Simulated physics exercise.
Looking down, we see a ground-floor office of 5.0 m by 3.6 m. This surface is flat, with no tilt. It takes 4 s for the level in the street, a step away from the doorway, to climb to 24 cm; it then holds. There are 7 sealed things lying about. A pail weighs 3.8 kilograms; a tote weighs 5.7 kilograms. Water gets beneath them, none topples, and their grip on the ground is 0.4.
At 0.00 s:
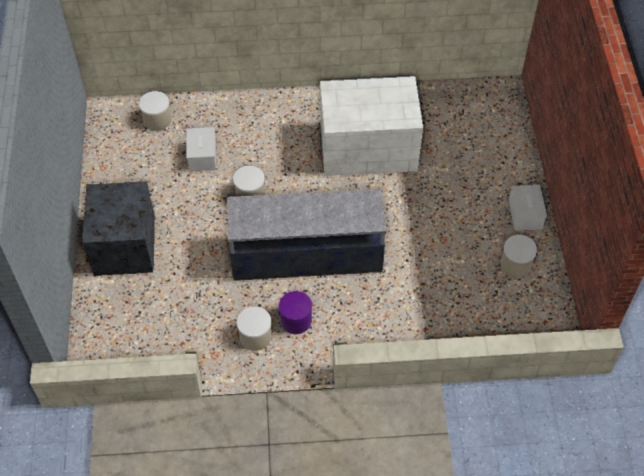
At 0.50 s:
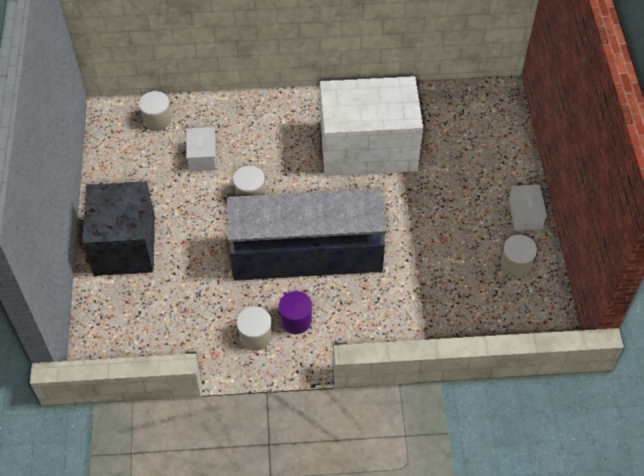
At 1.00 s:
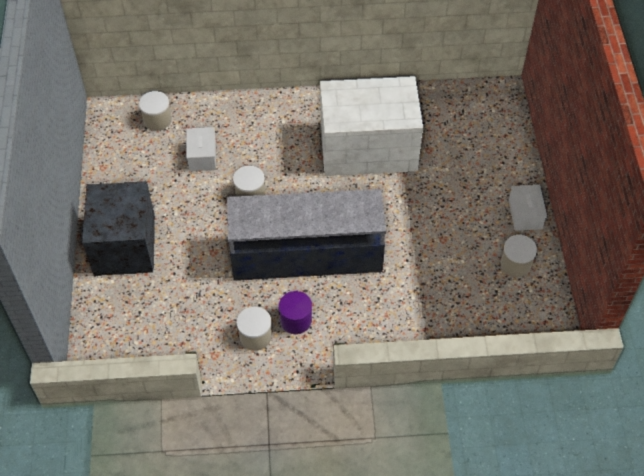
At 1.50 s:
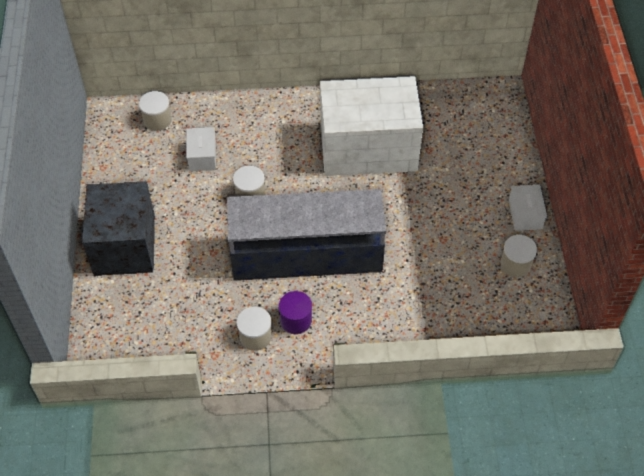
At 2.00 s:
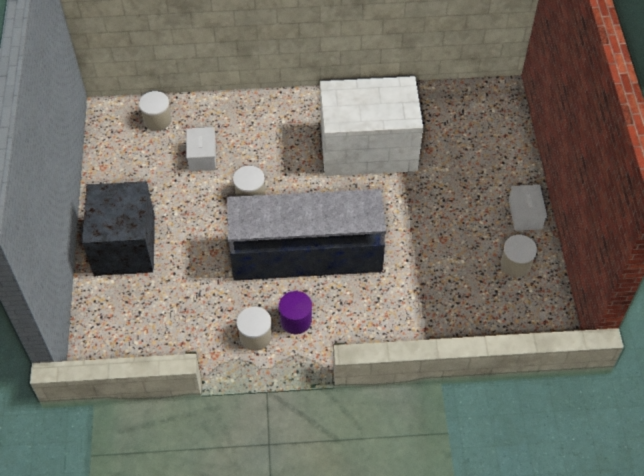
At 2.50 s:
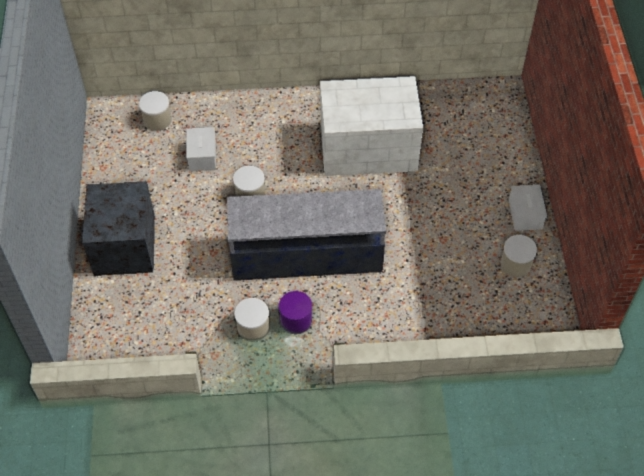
Greenish water spread over the paving outside a walled room and crept in through the front gap, and a pale round block beside the purple pail shifted very slightly while everything else stayed put.
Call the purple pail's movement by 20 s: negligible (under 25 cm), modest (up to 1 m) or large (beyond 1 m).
Large.
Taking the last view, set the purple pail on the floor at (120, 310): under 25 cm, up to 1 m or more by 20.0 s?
Outcome - it covers a small distance.
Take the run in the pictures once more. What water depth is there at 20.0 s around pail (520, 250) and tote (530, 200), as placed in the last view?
Depths: Near 16 cm, then near 22 cm.
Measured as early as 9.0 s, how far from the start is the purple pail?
Shift: About 300 cm.
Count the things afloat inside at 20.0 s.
It comes to 7.
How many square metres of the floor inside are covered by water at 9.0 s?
I'd put it close to 16 m2.
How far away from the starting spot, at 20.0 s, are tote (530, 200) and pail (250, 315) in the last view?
Shifts: 140 cm / 250 cm.
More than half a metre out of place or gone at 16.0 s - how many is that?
That would be 6.
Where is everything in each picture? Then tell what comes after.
The first frame shows the purple pail at (295, 305), on the bottom; 0.0 m2 under water; 0 of 7 have shifted.
The second frame shows the purple pail at (295, 305) rests on the ground; water covers 0.0 m2; 0 of 7 have shifted.
The third frame shows the purple pail at (295, 305) rests on the ground; water covers 0.0 m2; 0 of 7 have shifted.
The fourth frame shows the purple pail at (295, 305), on the bottom; 0.0 m2 under water; 0 of 7 have shifted.
The fifth frame shows the purple pail at (295, 305), on the bottom; water covers 0.1 m2; 0 of 7 have shifted.
The sixth frame shows the purple pail at (295, 305) rests on the ground; water covers 0.5 m2; 1 of 7 have shifted.
After 4.0 s the purple pail is near (382, 273), 0.9 m from its start, afloat; 2 afloat.
After 9.0 s the purple pail is near (474, 132), 2.8 m from its start, aground; 5 afloat.
After 16.0 s the purple pail is near (544, 205), 2.7 m from its start, afloat; 7 afloat.
After 20.0 s the purple pail is near (470, 197), 2.1 m from its start, afloat; 7 afloat.
